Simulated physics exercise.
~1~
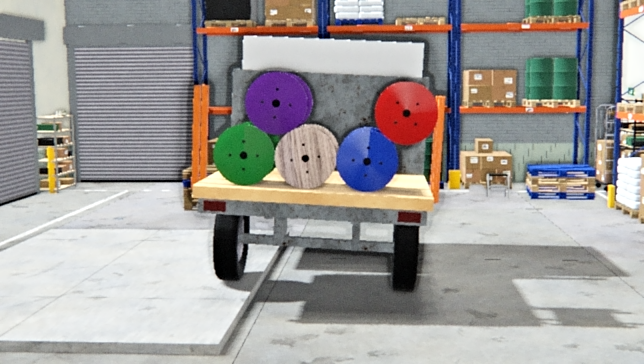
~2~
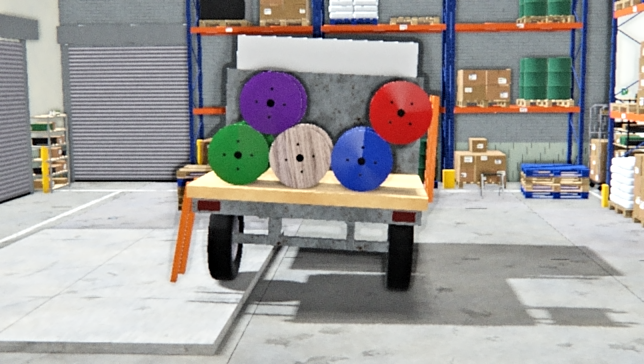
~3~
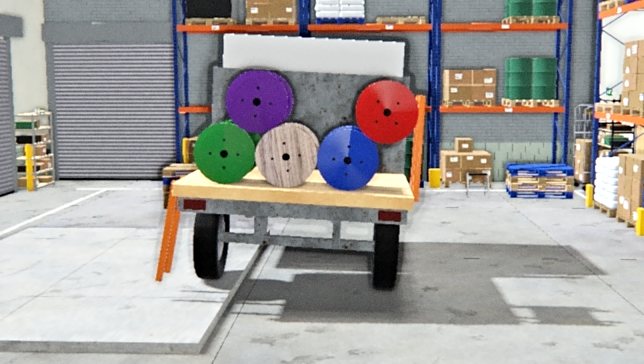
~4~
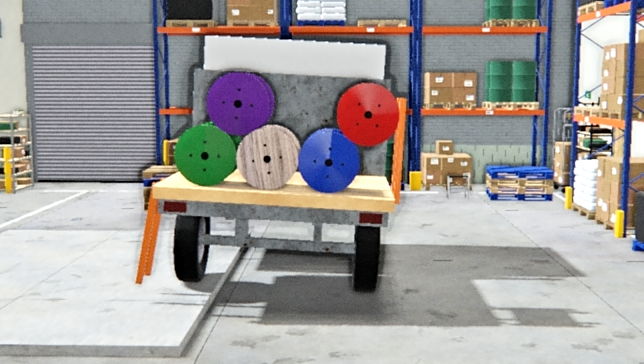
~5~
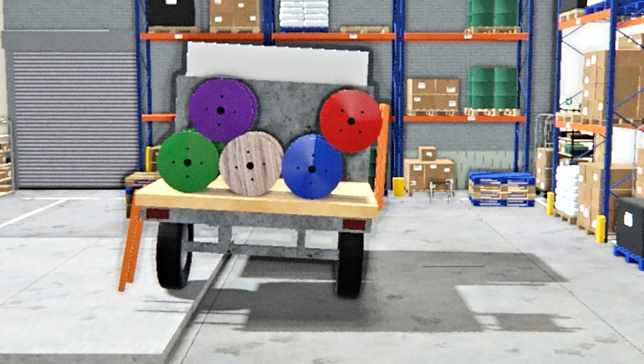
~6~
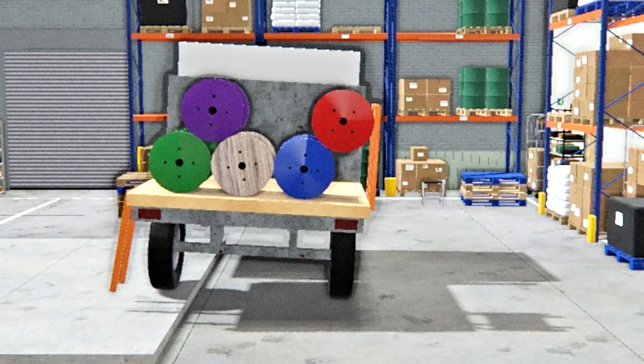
In a warehouse, the left orange post drops, yet five stacked reels stay aboard.
